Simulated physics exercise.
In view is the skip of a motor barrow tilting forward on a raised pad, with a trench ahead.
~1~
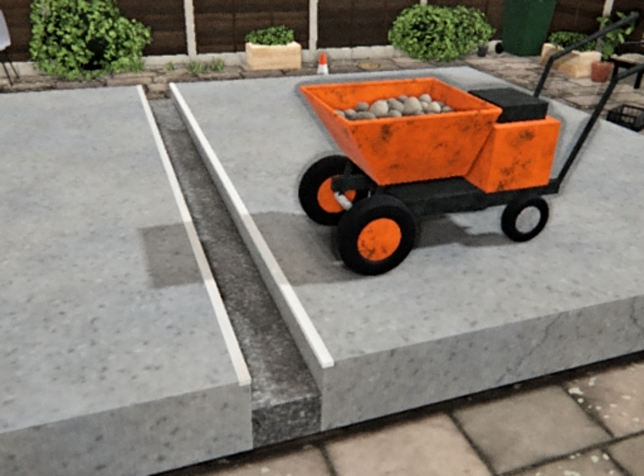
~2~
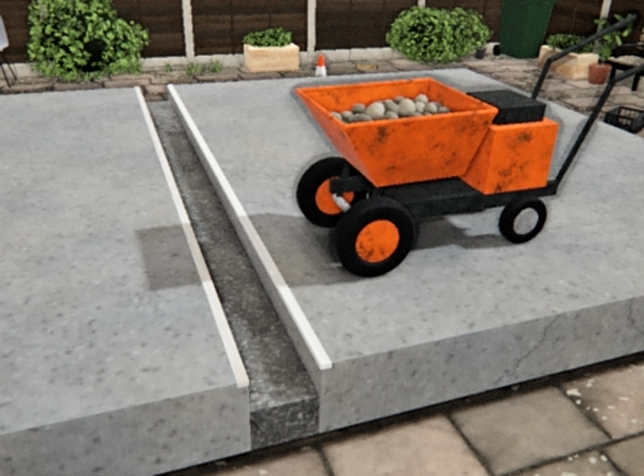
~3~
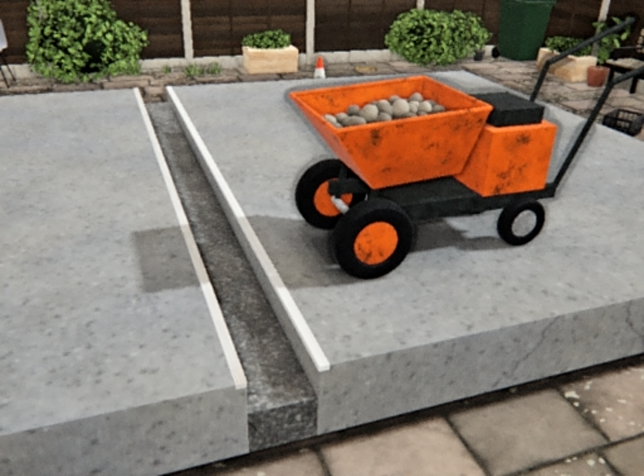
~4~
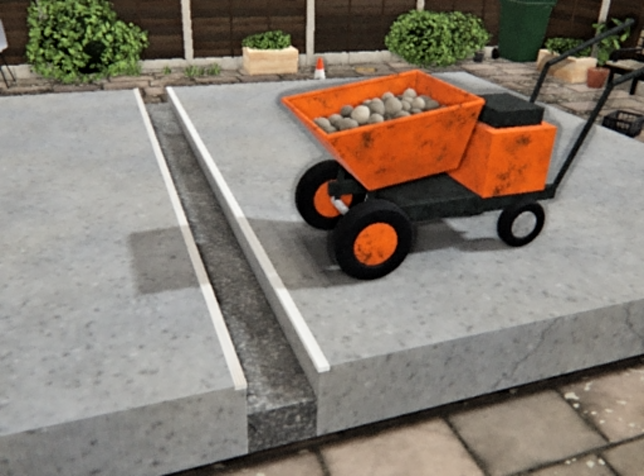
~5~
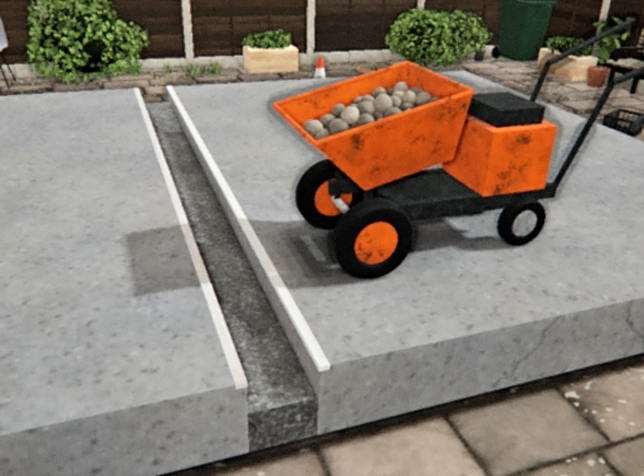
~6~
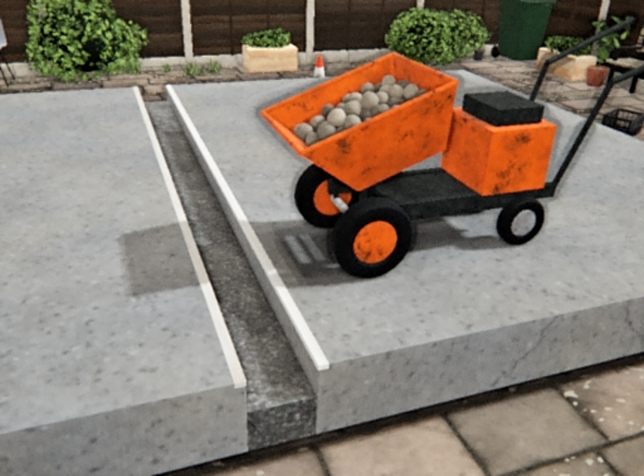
Orange motor barrow loaded with rounded pebbles standing on a raised grey pad, its skip gradually tilting forward toward the left.
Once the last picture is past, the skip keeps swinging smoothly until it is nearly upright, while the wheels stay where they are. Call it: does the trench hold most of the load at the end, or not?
It does - it holds the larger portion.
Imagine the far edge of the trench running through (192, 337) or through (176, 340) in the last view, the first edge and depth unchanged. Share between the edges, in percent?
90 %, 100 %.
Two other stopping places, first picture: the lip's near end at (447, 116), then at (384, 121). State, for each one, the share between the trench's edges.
First spot: Roughly 20 percent; second spot: Roughly 90 percent.
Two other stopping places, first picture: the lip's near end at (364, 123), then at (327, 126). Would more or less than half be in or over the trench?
Lab note - position 1: A majority share; position 2: A minority share.
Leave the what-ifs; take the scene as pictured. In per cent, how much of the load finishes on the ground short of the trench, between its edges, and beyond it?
Short about 0 %, between about 65 %, beyond about 30 %.
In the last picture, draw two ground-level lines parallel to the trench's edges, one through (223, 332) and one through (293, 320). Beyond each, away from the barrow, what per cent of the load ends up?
Estimate, first then second: 30 %, 100 %.
Just after the last frame, skip tipped steeply; every one in the skip.
A moment on, skip tipped right over; the larger part in the skip; about a tenth in or heaped over the trench; just a few beyond it.
Further on, skip tipped right over; roughly a quarter in the skip; roughly half in or heaped over the trench; roughly a third beyond it.
When it is over, skip tipped right over; about a tenth in the skip; roughly two thirds in or heaped over the trench; roughly a third beyond it.
